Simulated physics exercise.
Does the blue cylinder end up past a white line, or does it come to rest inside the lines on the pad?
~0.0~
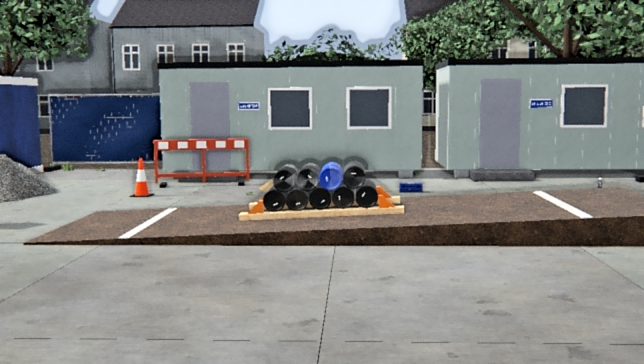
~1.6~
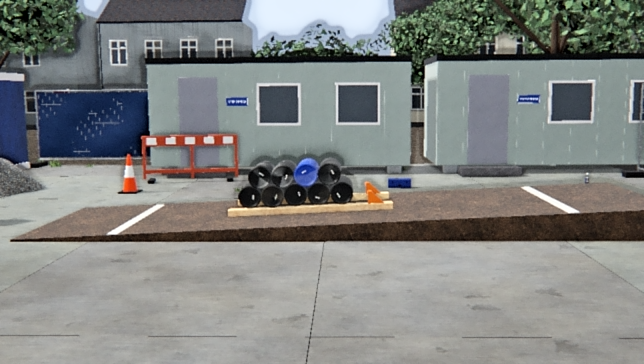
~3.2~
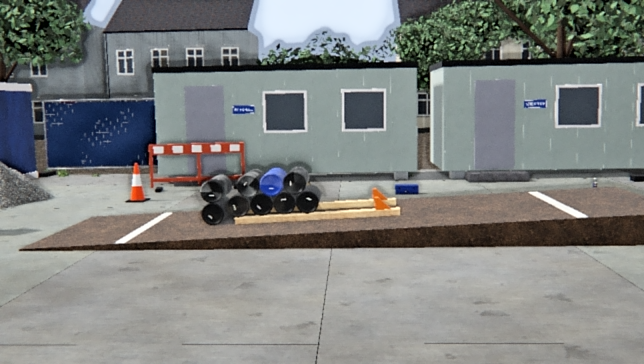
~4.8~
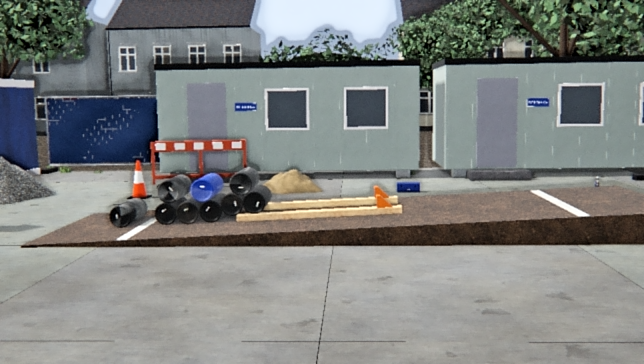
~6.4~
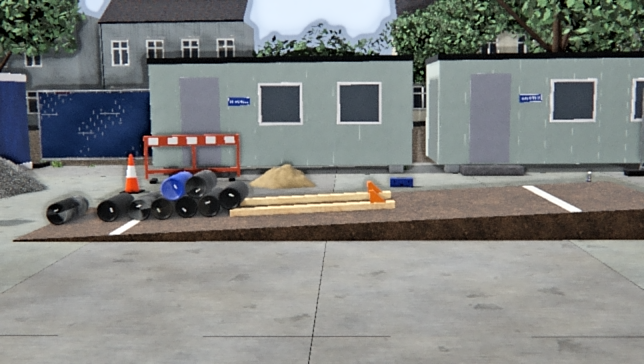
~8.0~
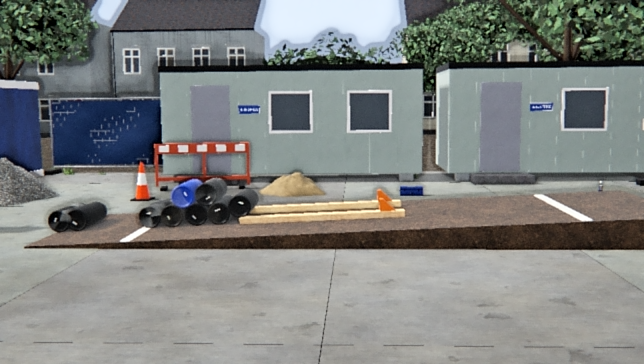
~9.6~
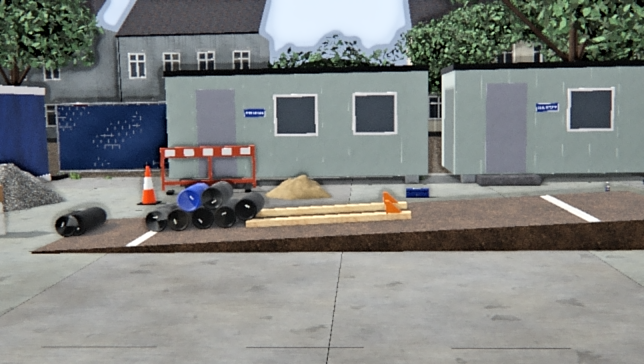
The blue cylinder comes to rest inside the lines on the pad, off the timber bearers and short of the left line.
